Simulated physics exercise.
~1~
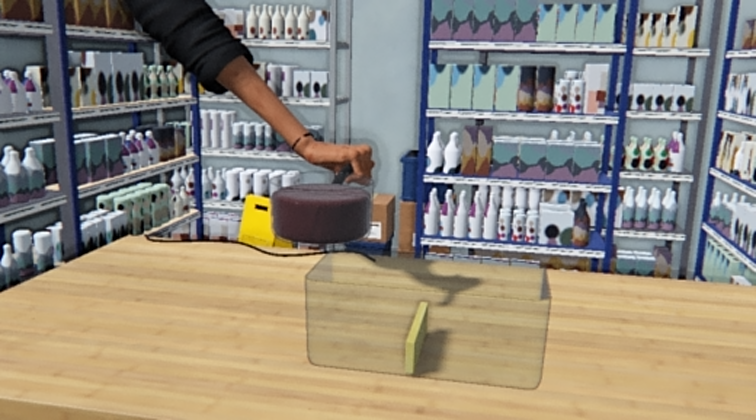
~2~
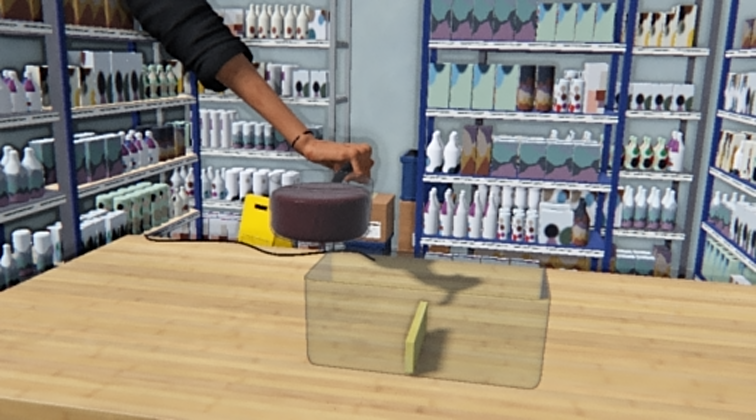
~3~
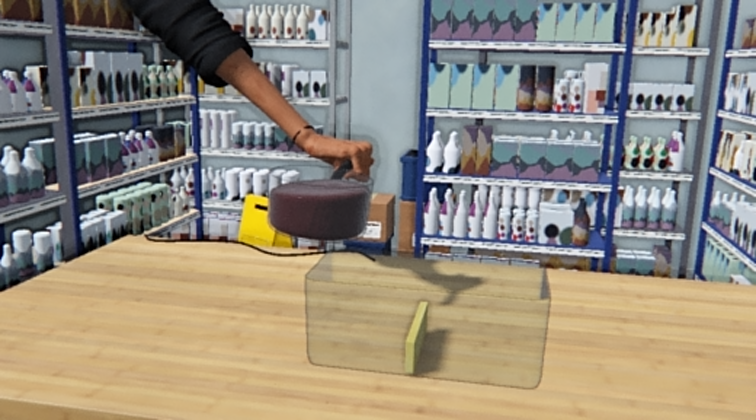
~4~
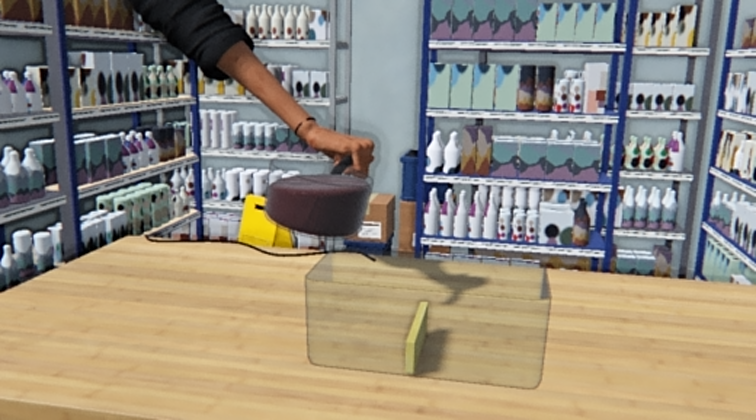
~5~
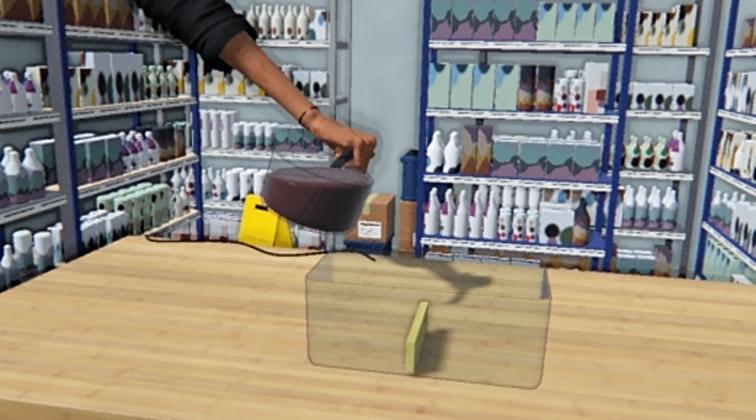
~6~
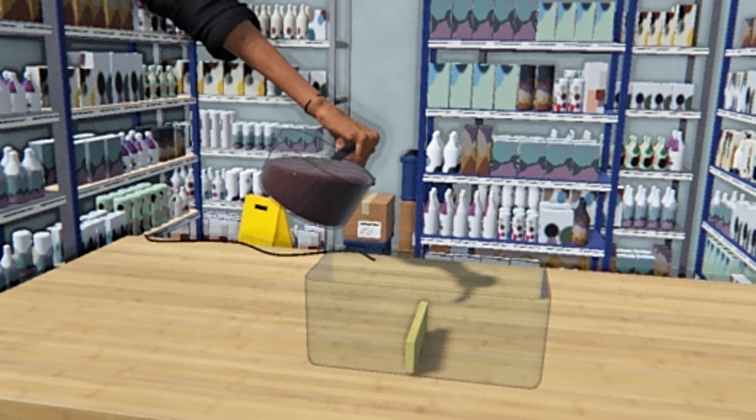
A hand tilts a dark round pan to the right above a clear basin.
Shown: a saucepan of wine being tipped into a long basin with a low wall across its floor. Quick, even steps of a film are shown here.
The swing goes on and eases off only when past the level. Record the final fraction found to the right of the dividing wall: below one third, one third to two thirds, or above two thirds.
Greater than two thirds.
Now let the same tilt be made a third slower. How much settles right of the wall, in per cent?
Roughly 90 percent.
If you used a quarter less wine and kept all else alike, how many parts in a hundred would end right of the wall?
About 90 in a hundred.
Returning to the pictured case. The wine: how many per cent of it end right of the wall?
Close to 85 in a hundred.
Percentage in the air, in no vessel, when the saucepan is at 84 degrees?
Near 45 in a hundred.
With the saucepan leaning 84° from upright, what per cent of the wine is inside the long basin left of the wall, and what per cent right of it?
Left: Roughly 5 %; right: Roughly 5 %.
A moment on, the saucepan is tipped on its side and 46 per cent is still to pour, 3 is left of the wall and 6 right of it.
Next, the saucepan is tipped right over and 8 per cent is still to pour, 4 is left of the wall and 72 right of it.
Then the saucepan is tipped right over and 1 per cent is still to pour, 12 is left of the wall and 82 right of it.
Later the saucepan is tipped right over and 0 per cent is still to pour, 13 is left of the wall and 85 right of it.
Finally, 13 per cent lies left of the wall, 85 right of it and 2 outside.
